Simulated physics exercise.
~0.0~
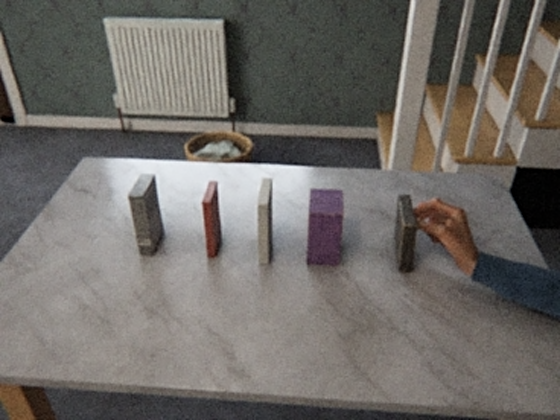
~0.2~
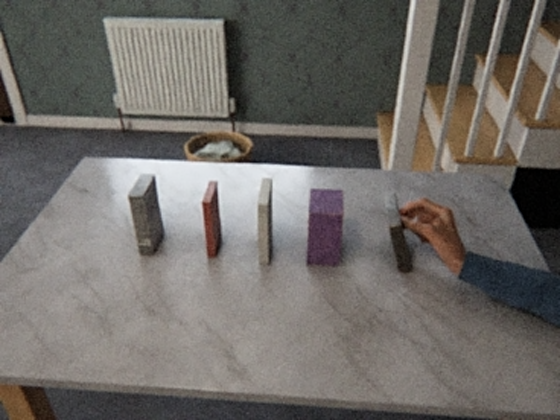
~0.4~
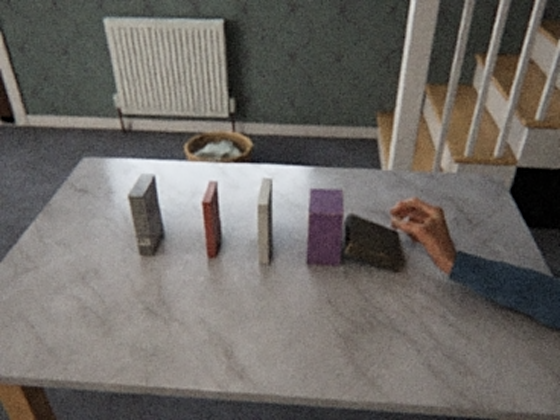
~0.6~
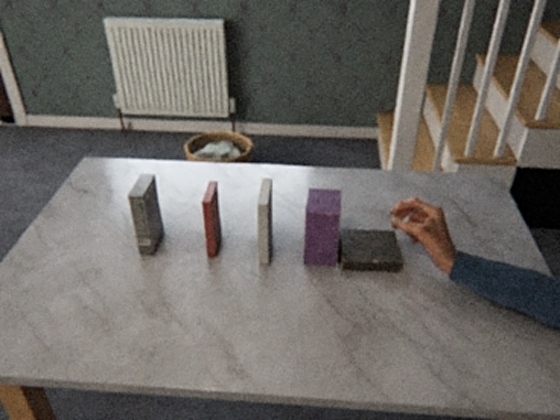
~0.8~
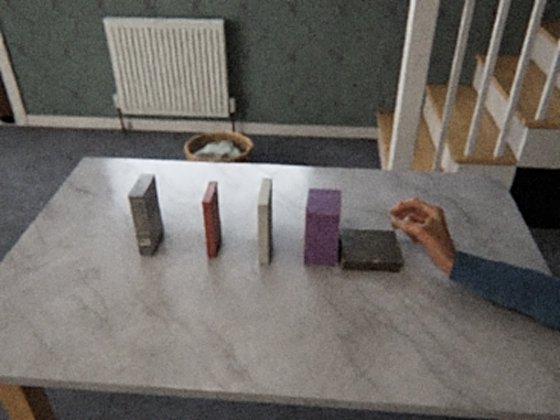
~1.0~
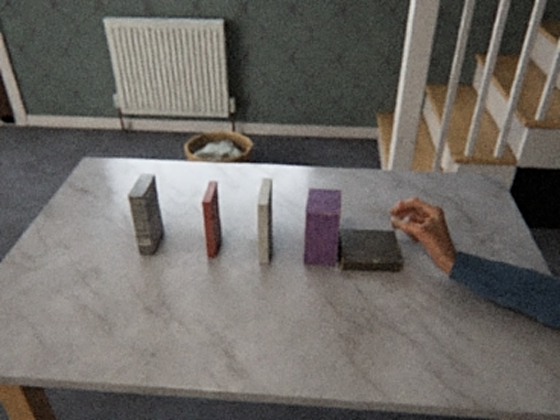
A hand in a blue sleeve reaches in from the right to a dark block, the last of five flat pieces standing in a spaced row on a pale marbled table. Seen from the front and slightly above, the others from left to right are grey, red, whitish and purple, with a white radiator, a basket and a staircase behind. The hand nudges the dark block at its top, and it tips leftward. It falls against the base of the purple block and settles flat beside it, barely shifting it. The purple block and the other three stay upright while the hand hovers still.
